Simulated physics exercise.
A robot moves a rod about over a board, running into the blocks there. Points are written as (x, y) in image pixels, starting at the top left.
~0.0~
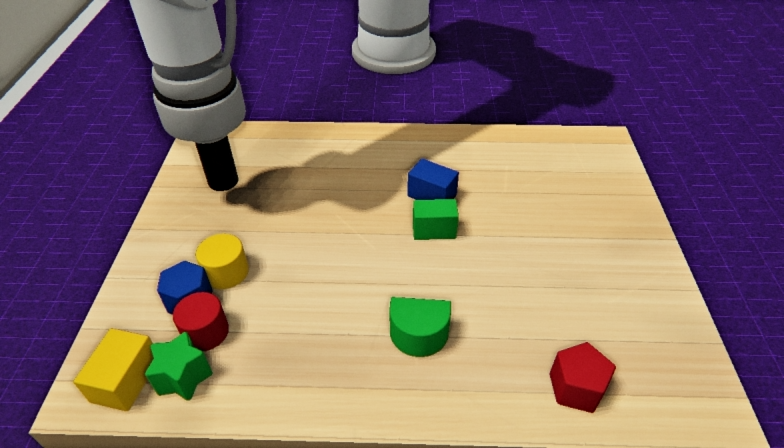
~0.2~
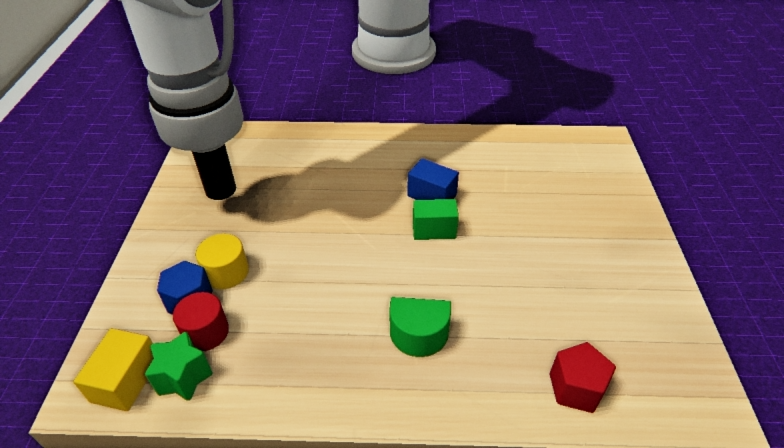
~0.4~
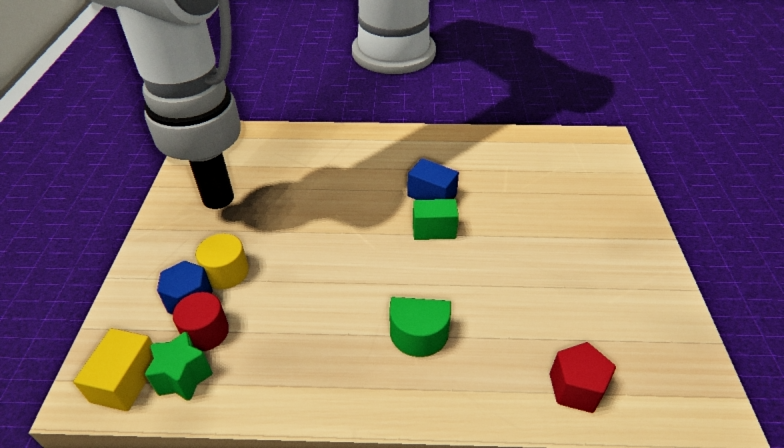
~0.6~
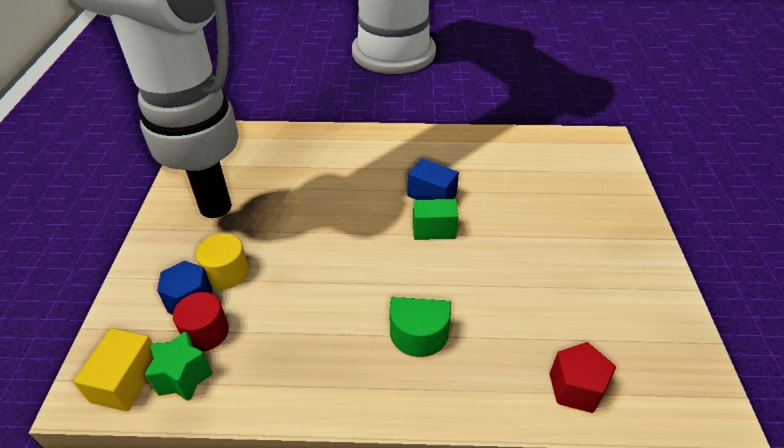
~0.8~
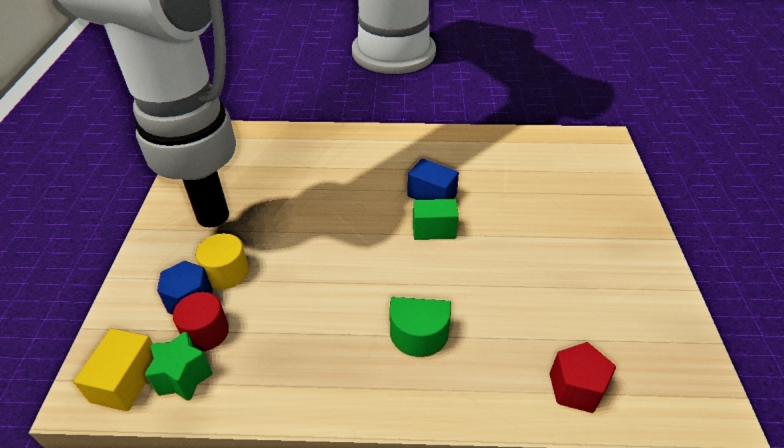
A robot arm slowly moving its black rod down the left side of a wooden board toward colored blocks, which stay still.
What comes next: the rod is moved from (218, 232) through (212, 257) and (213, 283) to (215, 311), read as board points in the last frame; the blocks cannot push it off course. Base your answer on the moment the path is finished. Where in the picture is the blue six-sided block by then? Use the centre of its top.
At roughly (163, 295).
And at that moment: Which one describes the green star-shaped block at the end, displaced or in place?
It gets displaced.
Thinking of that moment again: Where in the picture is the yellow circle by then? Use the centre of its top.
The point I'd pick in the picture is (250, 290).
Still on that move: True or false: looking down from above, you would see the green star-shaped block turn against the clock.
The statement is incorrect.
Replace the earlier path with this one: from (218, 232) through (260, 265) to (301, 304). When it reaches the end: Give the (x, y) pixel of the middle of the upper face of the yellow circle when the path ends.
It should be at (230, 274) by then.
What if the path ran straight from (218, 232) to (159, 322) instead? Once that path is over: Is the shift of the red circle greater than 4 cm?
Final answer: No.
The first path, step by step. One third of the way, rod (206, 242); yellow circle (224, 257).
Two thirds of the way, rod (208, 268); blue six-sided block (171, 285); yellow circle (238, 276).
At the end, rod (209, 296); green star-shaped block (172, 366), turned 25° clockwise; blue six-sided block (163, 295), turned 45° clockwise; red circle (195, 323); yellow circle (250, 290).
